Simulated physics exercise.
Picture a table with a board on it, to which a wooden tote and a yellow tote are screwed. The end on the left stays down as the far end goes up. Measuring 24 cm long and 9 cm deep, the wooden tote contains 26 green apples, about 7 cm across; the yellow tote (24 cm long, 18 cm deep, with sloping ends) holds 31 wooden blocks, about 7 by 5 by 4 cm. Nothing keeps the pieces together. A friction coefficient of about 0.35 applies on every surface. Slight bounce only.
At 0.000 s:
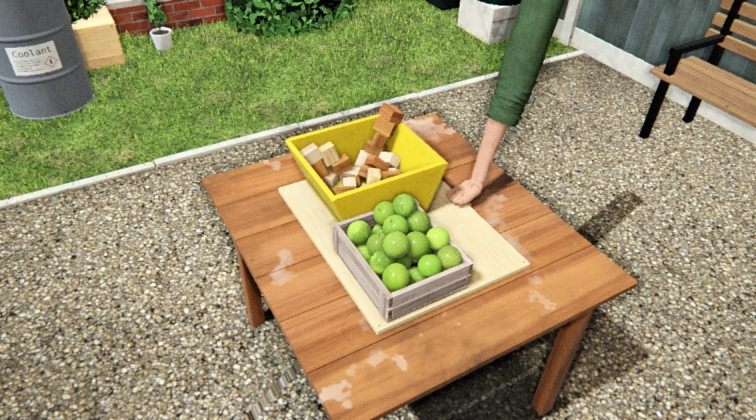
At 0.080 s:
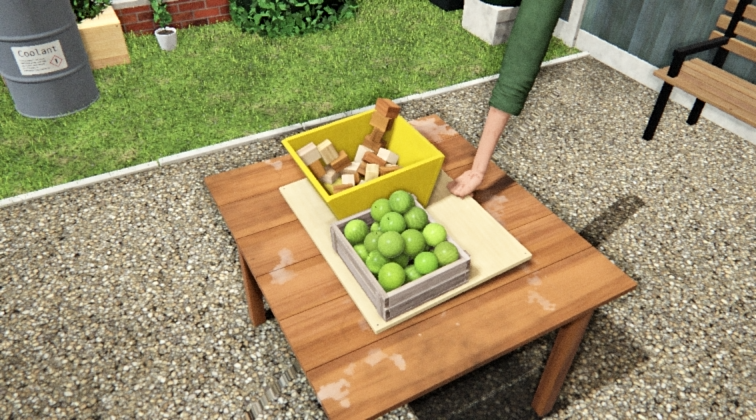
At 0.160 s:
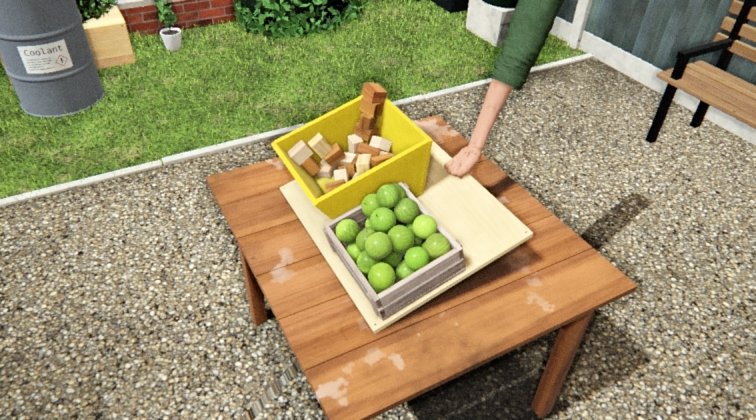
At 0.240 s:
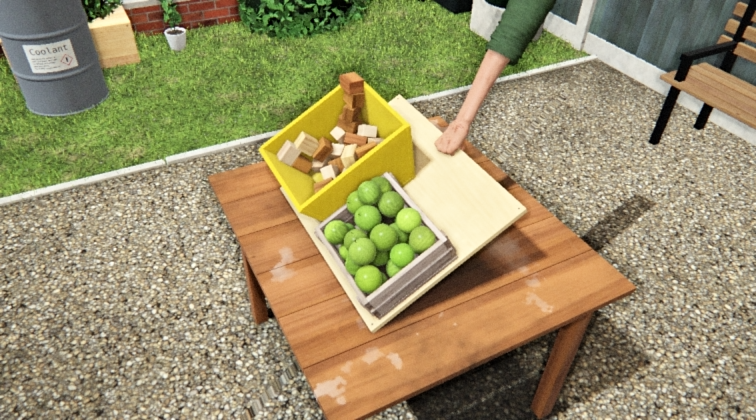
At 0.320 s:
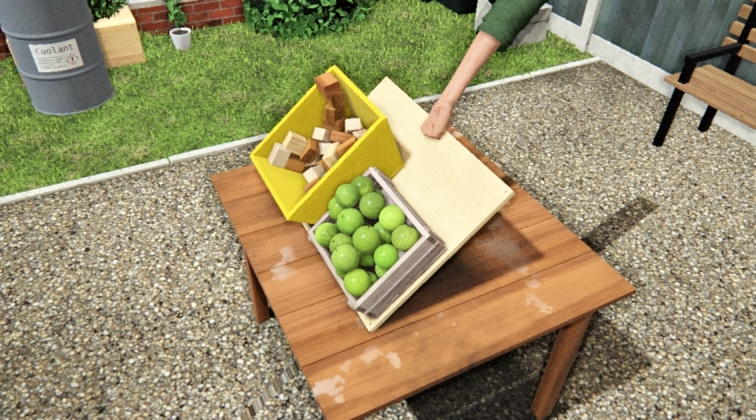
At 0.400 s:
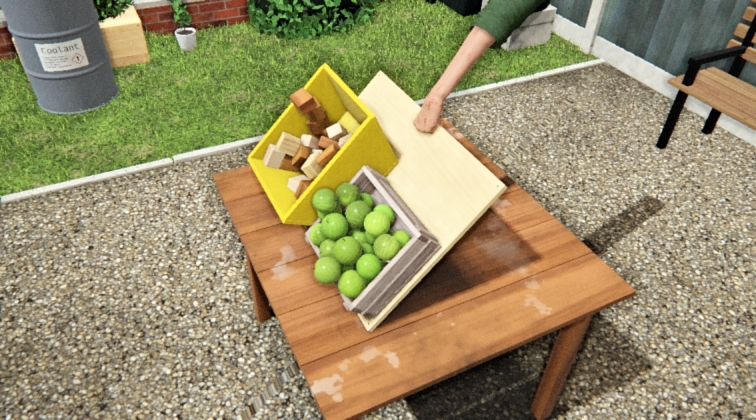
In a gravel yard beside a lawn, seen from above at an angle, a wooden table stands near a grey drum and a bench. On it lies a pale board carrying a yellow tote of wooden blocks at the back and a greyish wooden crate of green apples in front. A green-sleeved arm lifts the board's right side, steadily tilting it and both containers steeply leftward, while the contents shift and the view stays still.
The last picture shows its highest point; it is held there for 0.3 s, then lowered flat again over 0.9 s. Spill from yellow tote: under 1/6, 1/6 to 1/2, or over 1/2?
The loss is short of a sixth.
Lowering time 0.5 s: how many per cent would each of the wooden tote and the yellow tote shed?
In that case wooden tote 30, yellow tote 0 per cent.
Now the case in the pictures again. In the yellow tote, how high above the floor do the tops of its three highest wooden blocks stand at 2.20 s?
Some 14 centimetres up.
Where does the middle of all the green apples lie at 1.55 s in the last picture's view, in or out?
Roughly (372, 265).
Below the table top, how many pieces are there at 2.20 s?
The total is close to 8.
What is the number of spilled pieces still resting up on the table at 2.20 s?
Around 1 of them.
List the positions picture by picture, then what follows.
In the first frame (each is followed by its nearest rim corner in this view), yellow tote (its farthest corner), (389, 113); wooden tote, (392, 295); 0° from level; none out.
The second frame shows yellow tote, (386, 106); wooden tote, (388, 295); 5° from level.
The third frame shows yellow tote, (374, 90); wooden tote, (378, 297); 16° from level.
The fourth frame shows wooden tote, (367, 300); 29° from level.
The fifth frame shows wooden tote, (357, 304); 40° from level.
The sixth frame shows wooden tote, (353, 305); 45° from level; none out.
After 0.69 s, tilt 45°; wooden tote 20 in, 6 out and yellow tote 30 in, 1 out.
After 1.05 s, tilt 30°; wooden tote 19 in, 7 out and yellow tote 30 in, 1 out.
After 1.55 s, tilt 0°; wooden tote 19 in, 7 out and yellow tote 30 in, 1 out.
Final count (at 2.20 s), wooden tote 19 in, 7 out and yellow tote 30 in, 1 out. Asked share, 1 of 31, 3 per cent.
